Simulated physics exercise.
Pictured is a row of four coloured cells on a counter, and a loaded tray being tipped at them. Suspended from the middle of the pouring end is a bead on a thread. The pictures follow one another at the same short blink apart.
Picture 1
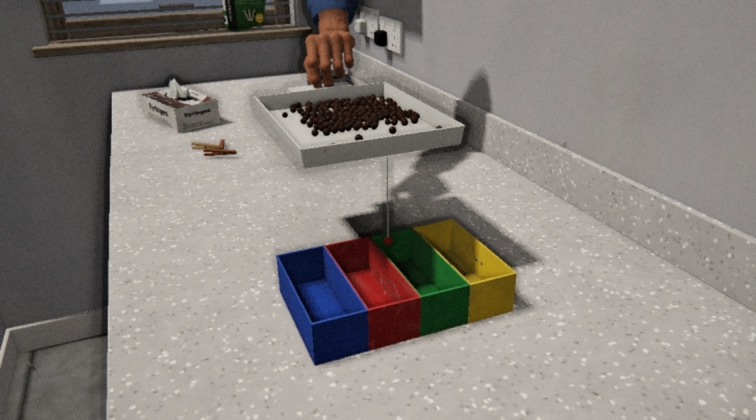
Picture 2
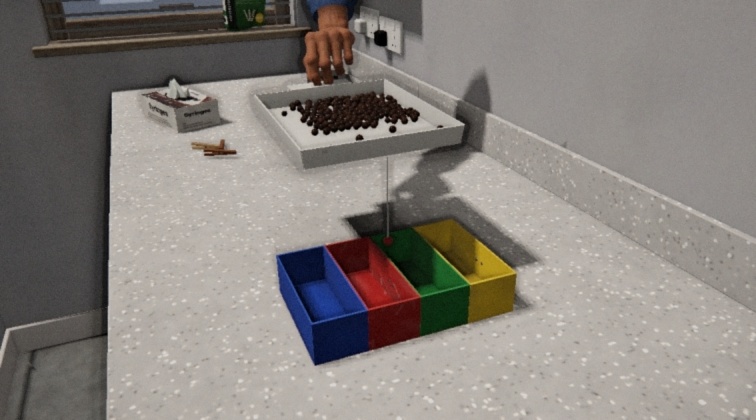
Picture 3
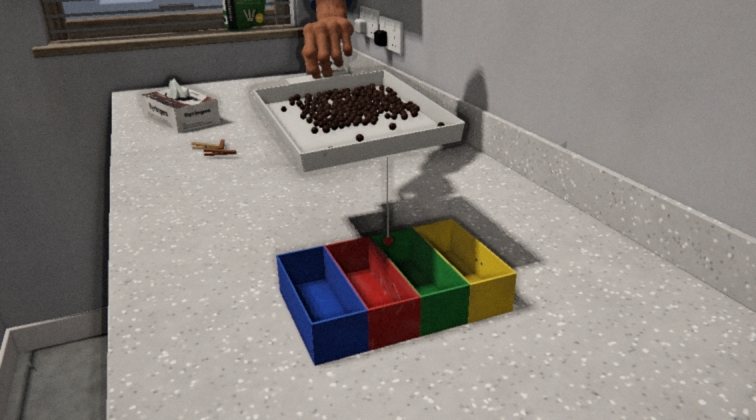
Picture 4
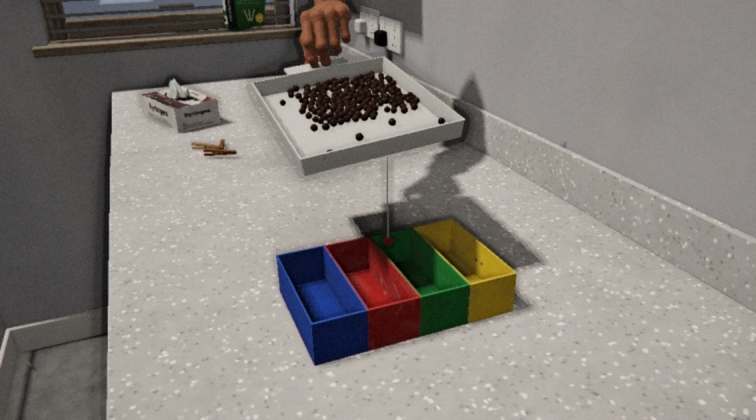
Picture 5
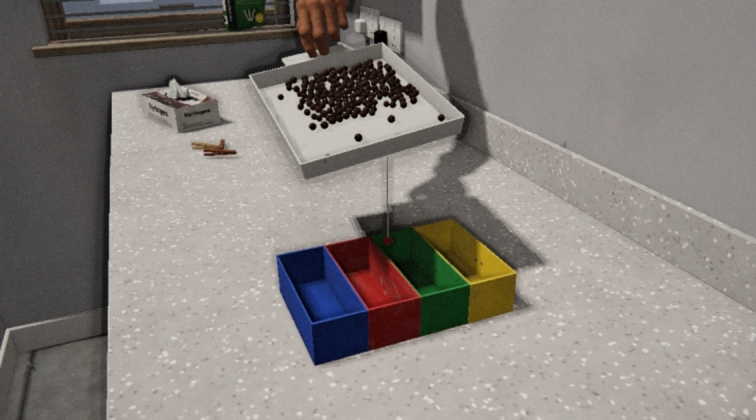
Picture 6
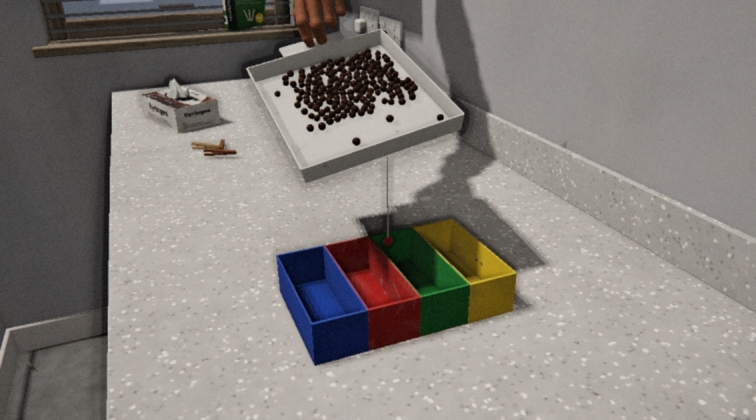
At first, a hand holds a white tray of small dark brown balls nearly level above blue, red, green and yellow cells on a speckled counter. The hand then gradually raises the far side, and the tray tilts toward the viewer, its near left corner dipping lowest as the balls spread slightly.
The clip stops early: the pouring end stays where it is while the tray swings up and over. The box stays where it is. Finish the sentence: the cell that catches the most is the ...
... Blue cell.
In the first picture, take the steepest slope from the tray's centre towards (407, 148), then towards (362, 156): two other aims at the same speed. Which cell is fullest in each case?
The yellow cell; the blue one.
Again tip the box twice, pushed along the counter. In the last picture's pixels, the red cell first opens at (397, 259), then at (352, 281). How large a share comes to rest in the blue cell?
Trial 1 near 40 percent, trial 2 near 40 percent.
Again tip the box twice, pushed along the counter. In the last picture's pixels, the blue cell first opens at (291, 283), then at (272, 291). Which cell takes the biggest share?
Placing A: That red cell / placing B: That red cell.
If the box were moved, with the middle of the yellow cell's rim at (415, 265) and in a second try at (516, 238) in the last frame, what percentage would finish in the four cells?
Well, you'd get about 90 per cent and then about 0 per cent.
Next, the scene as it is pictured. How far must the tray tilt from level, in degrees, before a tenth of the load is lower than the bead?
Roughly 65 degrees at that moment.
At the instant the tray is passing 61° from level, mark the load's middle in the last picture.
Roughly at (321, 167).
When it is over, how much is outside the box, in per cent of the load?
Estimated share: About 10 %.
Soon, tray tipped steeply; most on the tray; a small part in the blue cell; a small part falling or outside the box.
A while on, tray tipped right over; about a third on the tray; about half in the blue cell; a stray few in the red cell; a stray few in the green cell; about a quarter falling or outside the box.
Towards the end, tray tipped past a quarter turn; most in the blue cell; a stray few in the red cell; a stray few in the green cell; a small part falling or outside the box.
Finally, tray tipped past a quarter turn; most in the blue cell; a stray few in the red cell; a stray few in the green cell; none in the yellow cell; a small part outside the box.
